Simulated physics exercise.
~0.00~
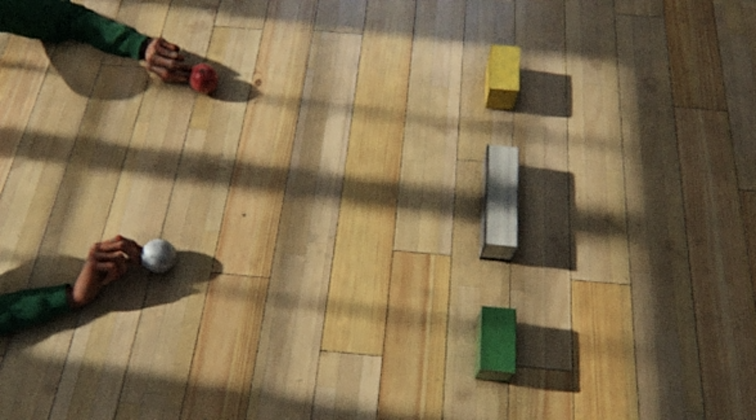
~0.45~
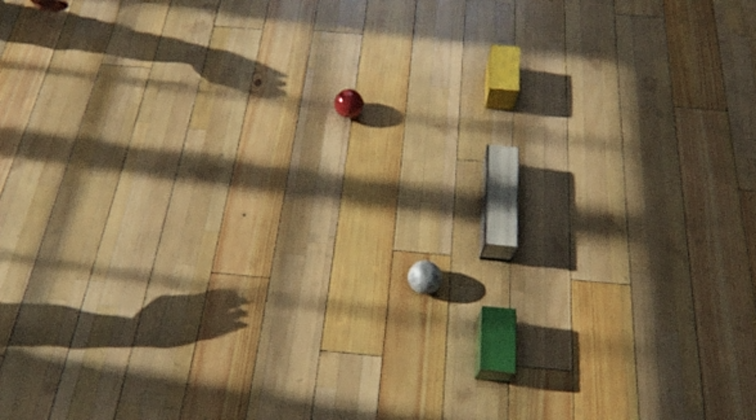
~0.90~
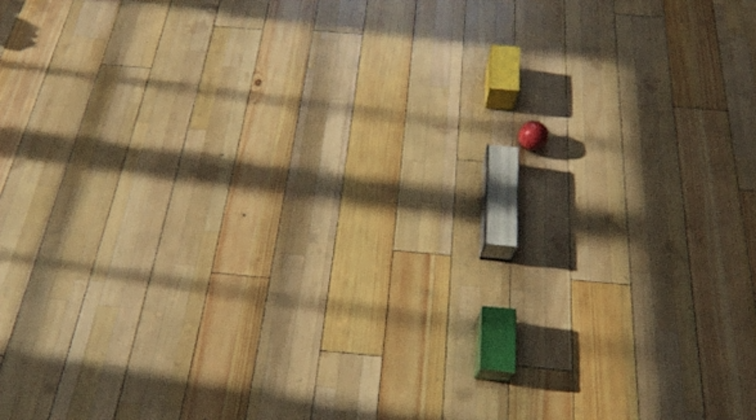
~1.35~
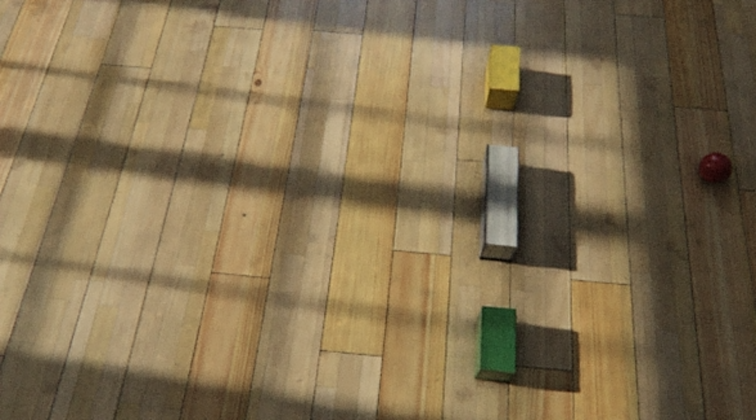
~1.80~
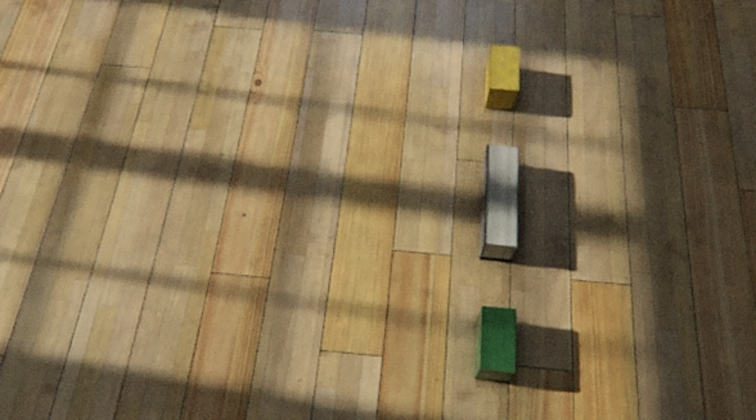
At first, two hands at the left of a wooden floor hold a small red ball-like object and a white ball, facing a column of yellow, grey and green blocks. The hands let go and draw back, leaving only their shadows, as both objects roll right, with the white one ahead. The white ball then goes out of sight, while the red object slips through the gap between the yellow and grey blocks. It continues toward the right edge. Finally, both rolling objects are gone, and the three blocks stand unmoved.
